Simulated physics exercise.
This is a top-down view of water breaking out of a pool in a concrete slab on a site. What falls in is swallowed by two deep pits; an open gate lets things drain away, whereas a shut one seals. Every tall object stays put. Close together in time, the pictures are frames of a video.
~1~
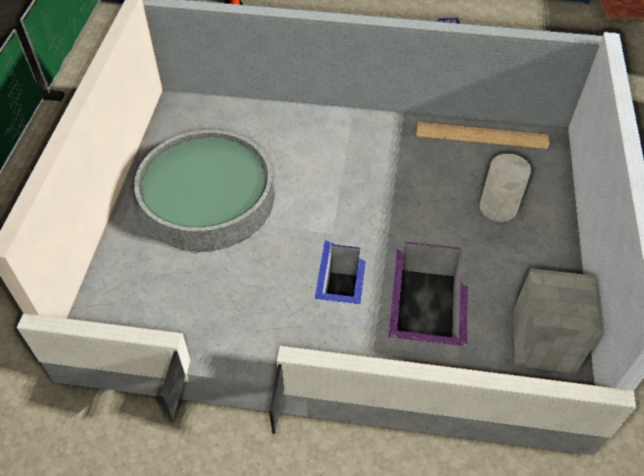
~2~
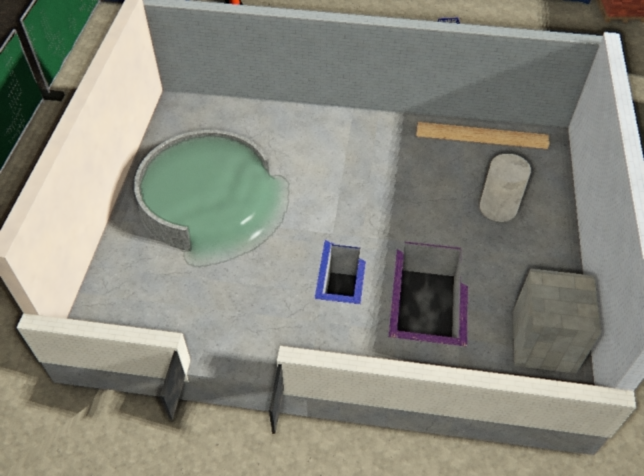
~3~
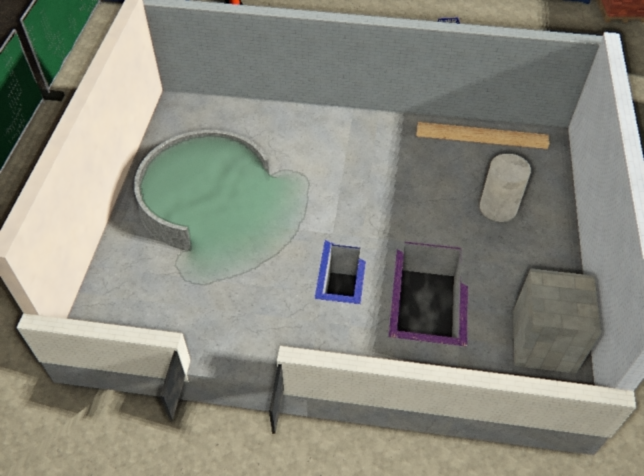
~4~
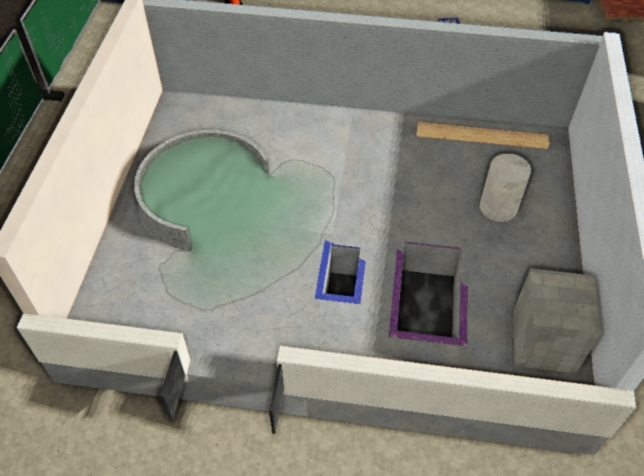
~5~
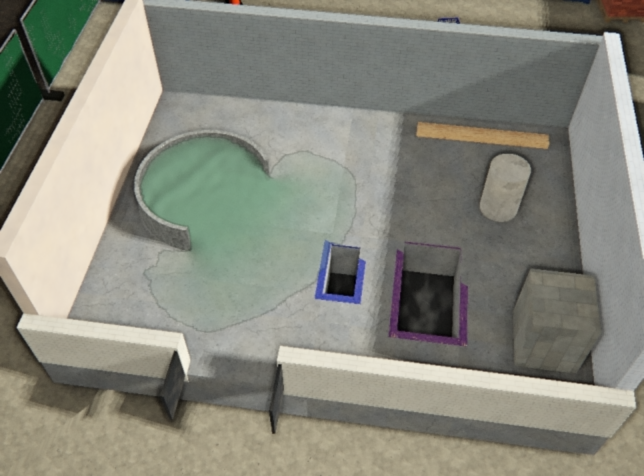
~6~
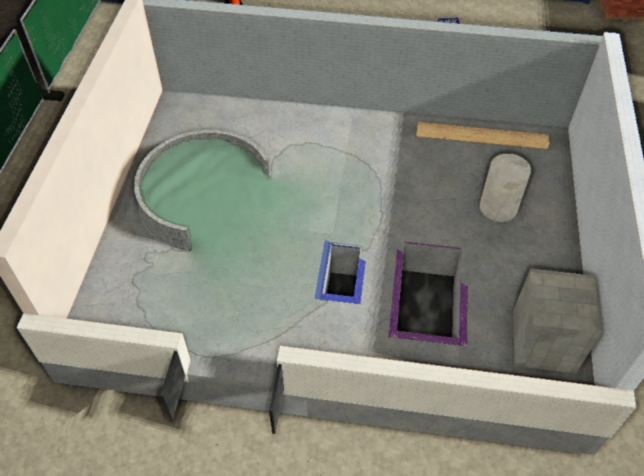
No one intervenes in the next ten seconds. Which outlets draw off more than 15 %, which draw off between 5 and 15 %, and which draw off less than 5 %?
One by one: The gate drains a share exceeding fifteen per cent, the purple pit drains a share exceeding fifteen per cent, the blue pit drains a share exceeding fifteen per cent.
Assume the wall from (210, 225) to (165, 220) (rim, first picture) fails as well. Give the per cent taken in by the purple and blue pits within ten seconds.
Near enough: Purple 2 percent, blue 0 percent.
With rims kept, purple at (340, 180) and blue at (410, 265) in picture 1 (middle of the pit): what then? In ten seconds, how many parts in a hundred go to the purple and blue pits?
Purple: 25 %; blue: 14 %.
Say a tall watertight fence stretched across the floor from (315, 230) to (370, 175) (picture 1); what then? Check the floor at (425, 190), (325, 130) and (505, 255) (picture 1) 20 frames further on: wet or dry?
Listed order - dry, wet, dry.
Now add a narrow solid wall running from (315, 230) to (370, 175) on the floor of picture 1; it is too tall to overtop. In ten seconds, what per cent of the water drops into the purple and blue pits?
The purple pit takes 10 per cent and the blue pit 20 per cent.
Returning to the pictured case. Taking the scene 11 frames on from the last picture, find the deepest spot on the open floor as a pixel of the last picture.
I'd point to about (302, 374).
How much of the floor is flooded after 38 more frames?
About 55 per cent.
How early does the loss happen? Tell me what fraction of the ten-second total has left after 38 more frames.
Working it through, I arrive at 75 per cent.
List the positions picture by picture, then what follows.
The first frame shows the round pool at (204, 181) is whole and still.
In the second frame, water pours out at (254, 223) and has run to (280, 178).
In the third frame, water pours out at (254, 224) and has run to (186, 274).
In the fourth frame, water pours out at (254, 225) and has run to (183, 296).
In the fifth frame, water pours out at (254, 225) and has run to (201, 325).
In the sixth frame, the front is at a hidden place, out from the gap at (254, 225).
A moment on, water covers 35 % of the floor; the gate 2 %, the purple pit 1 %, the blue pit 4 %.
Next, water covers 40 % of the floor; the gate 6 %, the purple pit 3 %, the blue pit 12 %.
Then, water covers 55 % of the floor; the gate 11 %, the purple pit 6 %, the blue pit 18 %.
Later, water covers 55 % of the floor; the gate 16 %, the purple pit 10 %, the blue pit 23 %.
In the end, water covers 50 % of the floor; the gate 19 %, the purple pit 21 %, the blue pit 25 %.
